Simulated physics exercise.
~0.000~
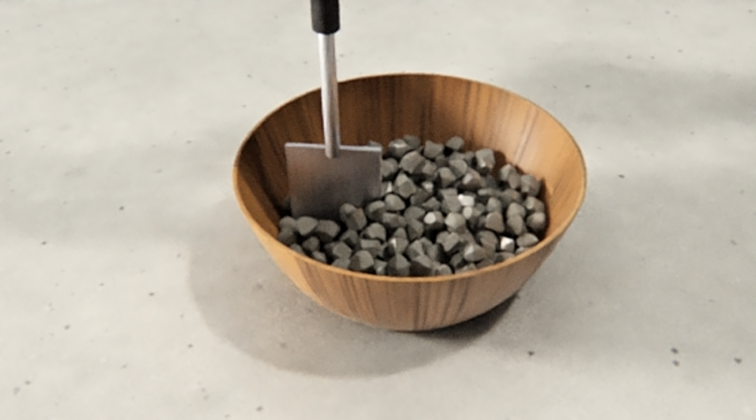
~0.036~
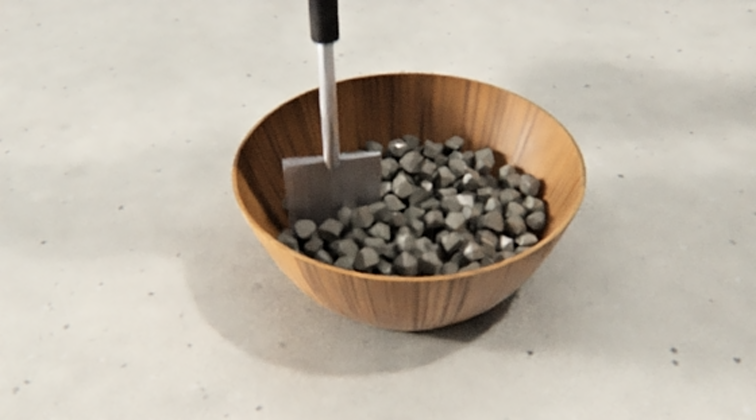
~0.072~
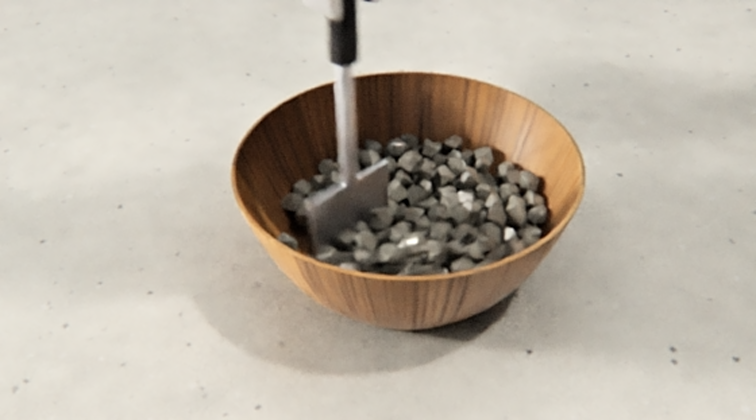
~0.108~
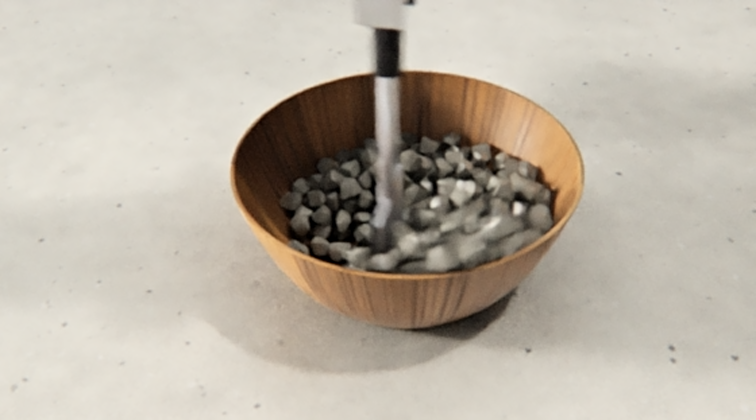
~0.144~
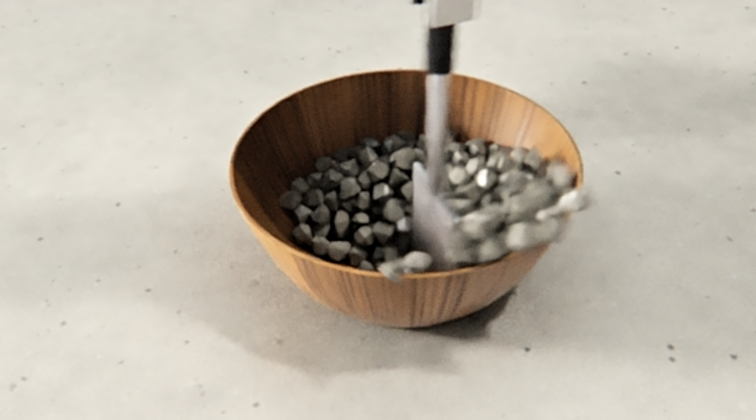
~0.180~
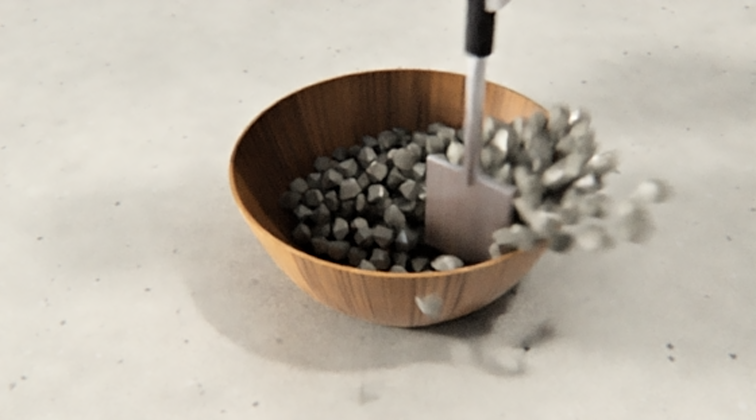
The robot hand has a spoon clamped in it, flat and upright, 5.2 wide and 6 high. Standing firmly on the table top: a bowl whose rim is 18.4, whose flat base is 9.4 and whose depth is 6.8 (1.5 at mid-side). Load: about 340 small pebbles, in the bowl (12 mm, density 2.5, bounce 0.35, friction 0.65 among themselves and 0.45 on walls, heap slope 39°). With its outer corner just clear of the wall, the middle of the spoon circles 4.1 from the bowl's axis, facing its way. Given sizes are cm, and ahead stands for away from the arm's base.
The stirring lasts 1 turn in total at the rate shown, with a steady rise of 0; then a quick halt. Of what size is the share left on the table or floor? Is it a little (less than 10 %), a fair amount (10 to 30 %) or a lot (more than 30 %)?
A lot, more than 30 %.
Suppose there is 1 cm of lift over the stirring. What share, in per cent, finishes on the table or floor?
Estimate: Close to 35 %.
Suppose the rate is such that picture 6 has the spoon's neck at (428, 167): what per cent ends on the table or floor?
It comes to around 25 percent.
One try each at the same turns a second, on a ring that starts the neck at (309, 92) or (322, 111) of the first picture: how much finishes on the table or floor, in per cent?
Near 25 per cent and near 40 per cent, in that order.
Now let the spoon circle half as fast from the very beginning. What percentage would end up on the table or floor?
I'd say close to 15 %.
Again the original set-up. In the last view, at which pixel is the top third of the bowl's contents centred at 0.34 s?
In the final view it lies at about (305, 125).
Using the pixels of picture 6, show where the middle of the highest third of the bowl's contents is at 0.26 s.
Somewhere around (456, 108) in the last view.
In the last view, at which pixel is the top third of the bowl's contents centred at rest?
About (365, 265).
After 0.26 s, 226° round, highest piece 11 above the table; 290 in the bowl, 1 on the table or floor, 48 in flight or on the tool.
After 0.34 s, 303° round, highest piece 11 above the table; 252 in the bowl, 34 on the table or floor, 53 in flight or on the tool.
After 0.58 s, 0° round, highest piece 8 above the table; 209 in the bowl, 130 on the table or floor.
After 1.28 s, 0° round, highest piece 8 above the table; 209 in the bowl, 130 on the table or floor.
At rest, 209 in the bowl, 130 on the table or floor. That is 38 % on the table or floor.
